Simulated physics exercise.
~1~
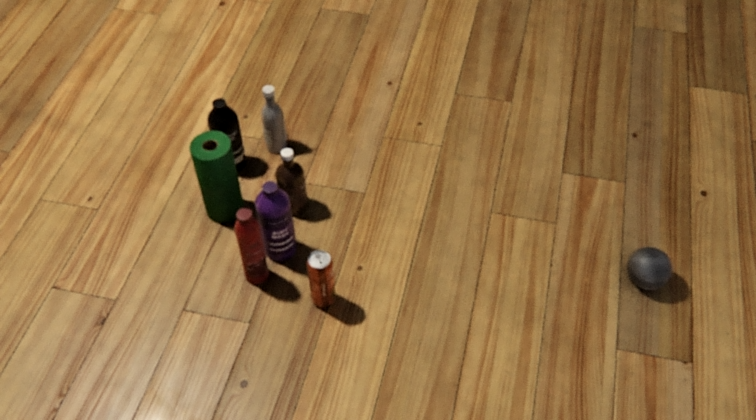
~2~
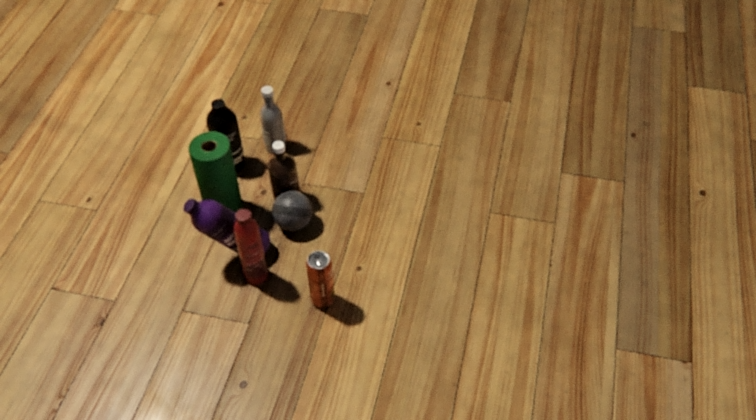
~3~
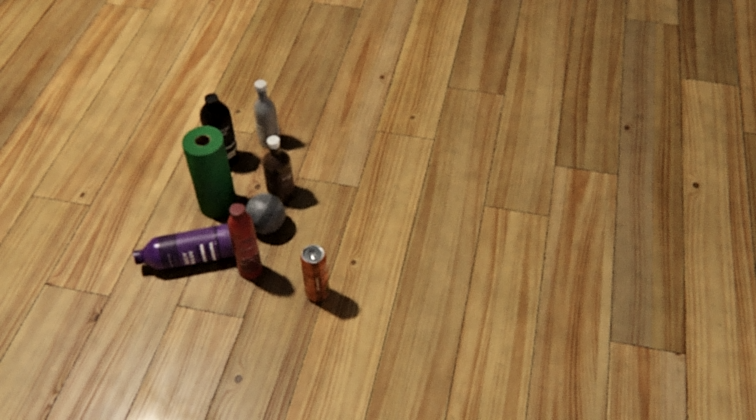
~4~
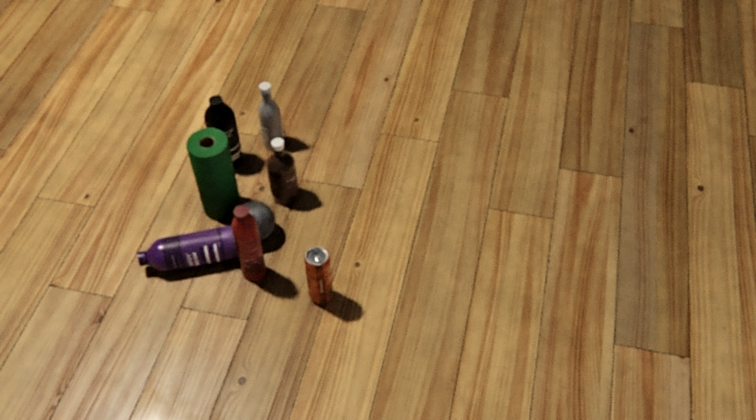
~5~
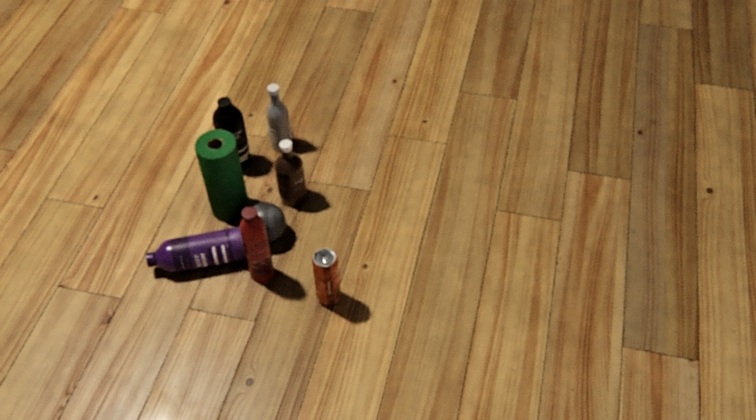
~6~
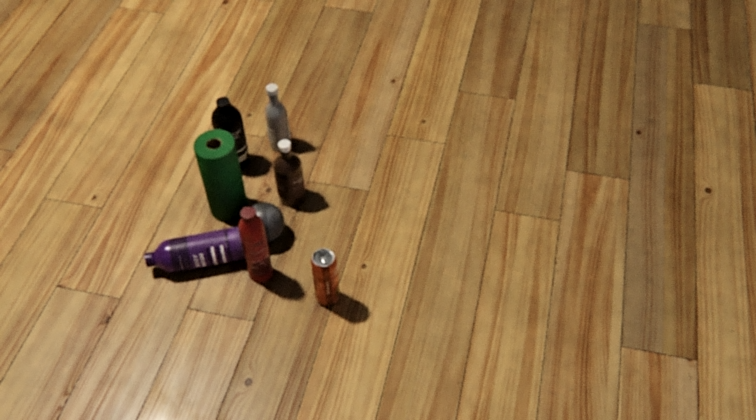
A grey ball rolls left across a wooden floor into a group of seven standing objects, nudging a brown bottle and knocking over a purple bottle. The ball settles behind the red bottle, with the purple bottle on its side and the others, including an orange can and green roll, upright.
